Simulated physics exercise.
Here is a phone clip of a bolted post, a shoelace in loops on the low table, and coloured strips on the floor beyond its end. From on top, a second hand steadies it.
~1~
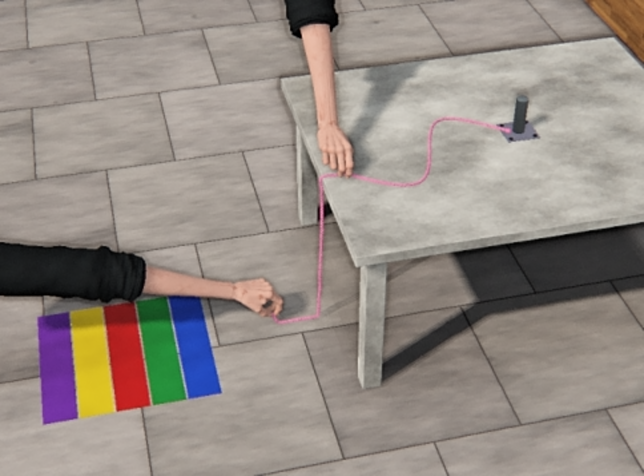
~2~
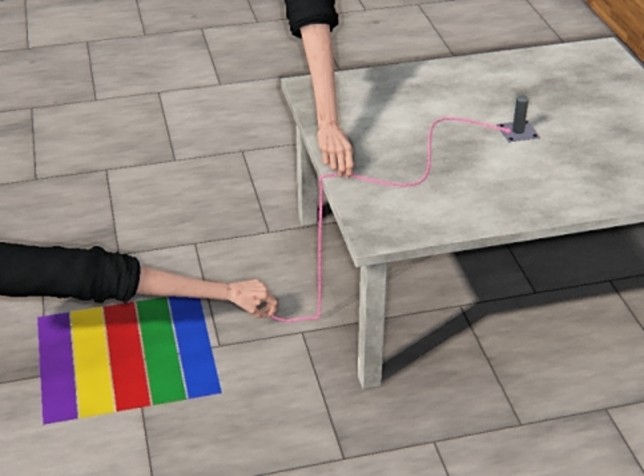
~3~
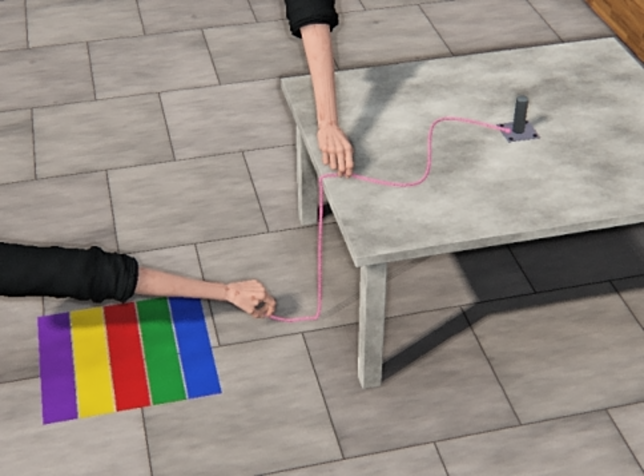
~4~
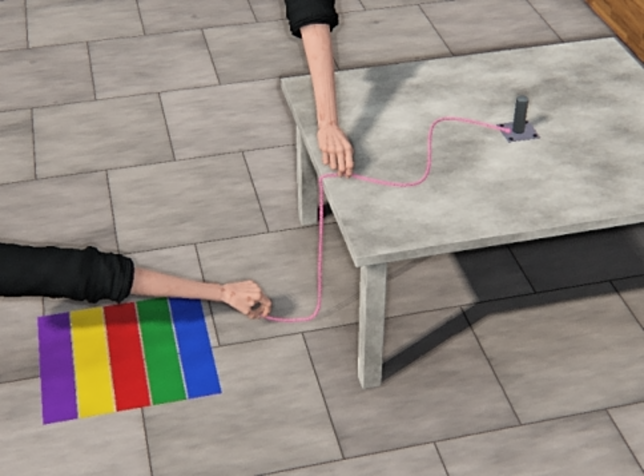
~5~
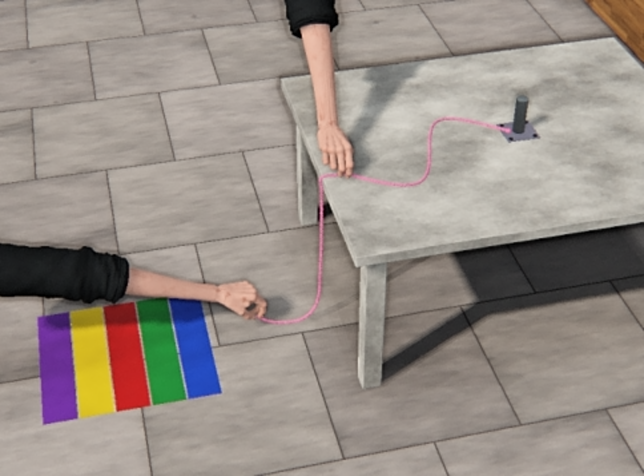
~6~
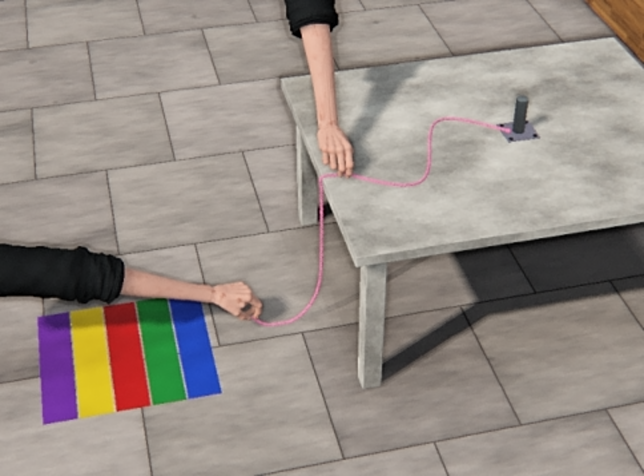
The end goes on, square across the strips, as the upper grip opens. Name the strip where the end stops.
Purple.
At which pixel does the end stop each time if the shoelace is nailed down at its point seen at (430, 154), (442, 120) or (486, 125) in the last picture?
Pixel places, try by try: (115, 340), (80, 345), (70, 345).
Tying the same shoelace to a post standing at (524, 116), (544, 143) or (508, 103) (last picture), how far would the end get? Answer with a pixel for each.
In that order: (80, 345), (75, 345) and (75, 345).
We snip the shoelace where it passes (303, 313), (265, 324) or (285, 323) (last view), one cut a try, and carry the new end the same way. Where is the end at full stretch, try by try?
In turn, (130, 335) for the first, (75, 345) for the second and (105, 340) for the third.
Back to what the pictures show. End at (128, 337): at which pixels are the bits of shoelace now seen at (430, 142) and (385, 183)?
(404, 158) and (315, 190), approximately.
A little later, end near (128, 337); over red.
Next, end near (84, 345); over yellow.
When it is tight, end near (56, 349); over purple. Over purple.
